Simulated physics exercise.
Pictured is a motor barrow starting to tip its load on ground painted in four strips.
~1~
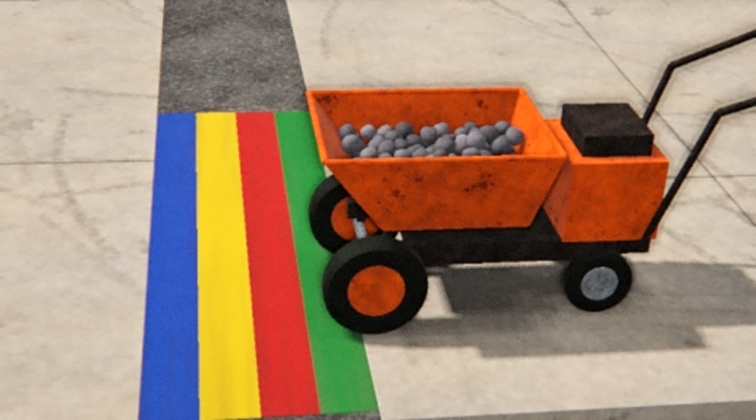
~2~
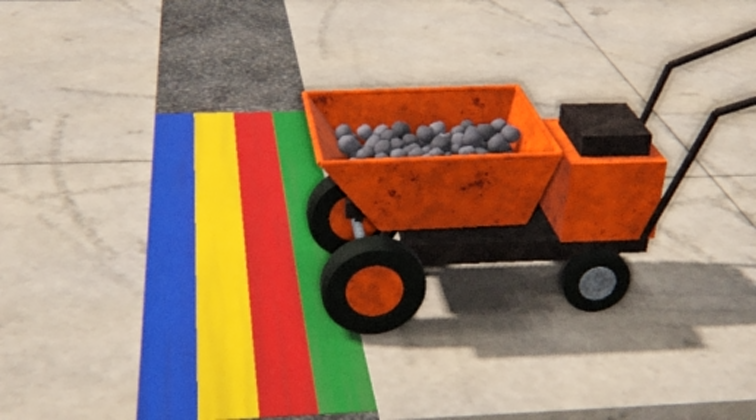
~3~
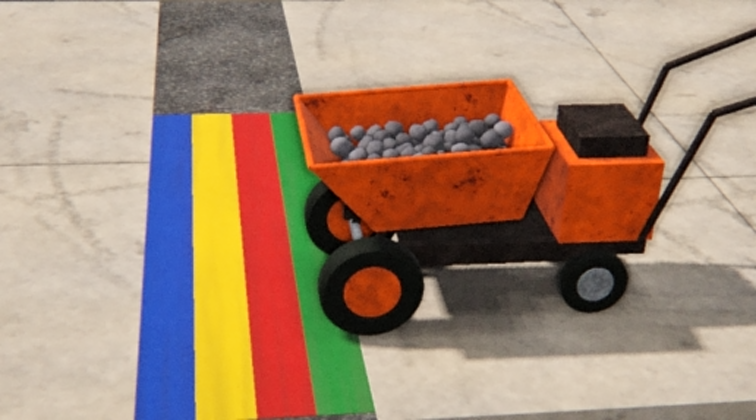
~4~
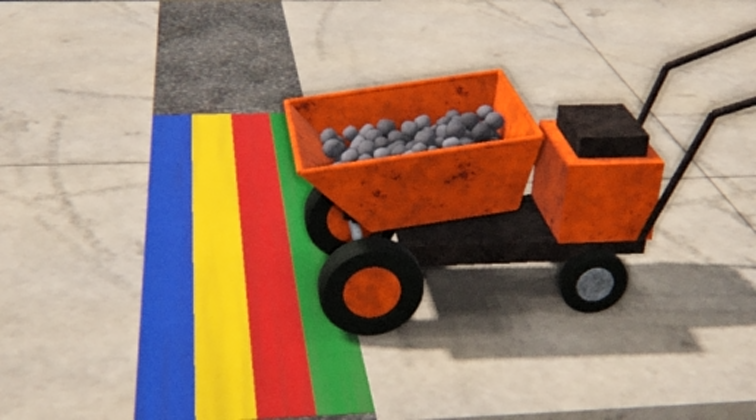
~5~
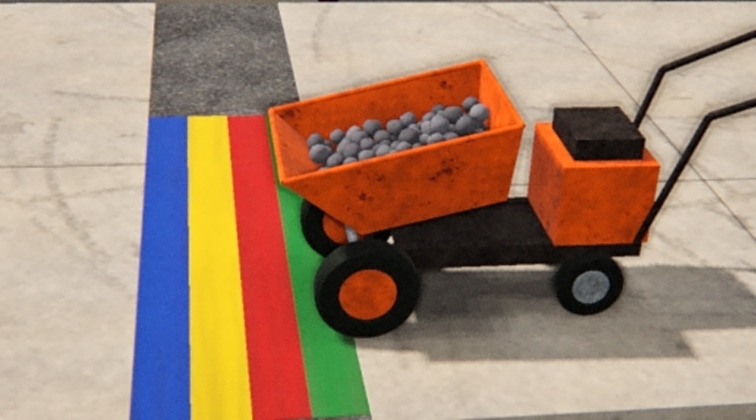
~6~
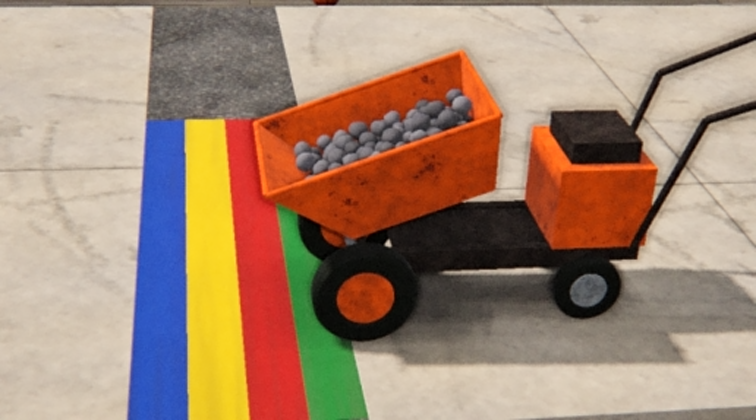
An orange motor barrow tilts its skip of round grey cobbles leftward above coloured ground strips.
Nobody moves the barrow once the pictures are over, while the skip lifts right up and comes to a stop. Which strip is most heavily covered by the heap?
The blue strip.
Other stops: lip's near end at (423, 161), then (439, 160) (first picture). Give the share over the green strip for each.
0 % then 10 %.
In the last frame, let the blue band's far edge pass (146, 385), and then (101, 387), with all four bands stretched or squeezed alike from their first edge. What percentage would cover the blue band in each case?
In order, 30 % and 30 %.
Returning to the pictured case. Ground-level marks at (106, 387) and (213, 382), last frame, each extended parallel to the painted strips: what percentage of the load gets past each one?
First 20 in a hundred, second 80 in a hundred.
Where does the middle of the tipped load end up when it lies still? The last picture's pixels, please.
Once nothing moves, the middle sits near (139, 300).
Just after the last frame, skip tipped steeply; every one in the skip.
A moment on, skip tipped right over; roughly two thirds in the skip; about a tenth over the yellow strip; roughly a quarter over the blue strip; just a few off the paint.
Further on, skip tipped right over; roughly a quarter in the skip; about a tenth over the yellow strip; roughly a third over the blue strip; roughly a third off the paint.
When it is over, skip tipped right over; roughly a quarter in the skip; not one over the green strip; not one over the red strip; about a tenth over the yellow strip; roughly a third over the blue strip; roughly a third off the paint.
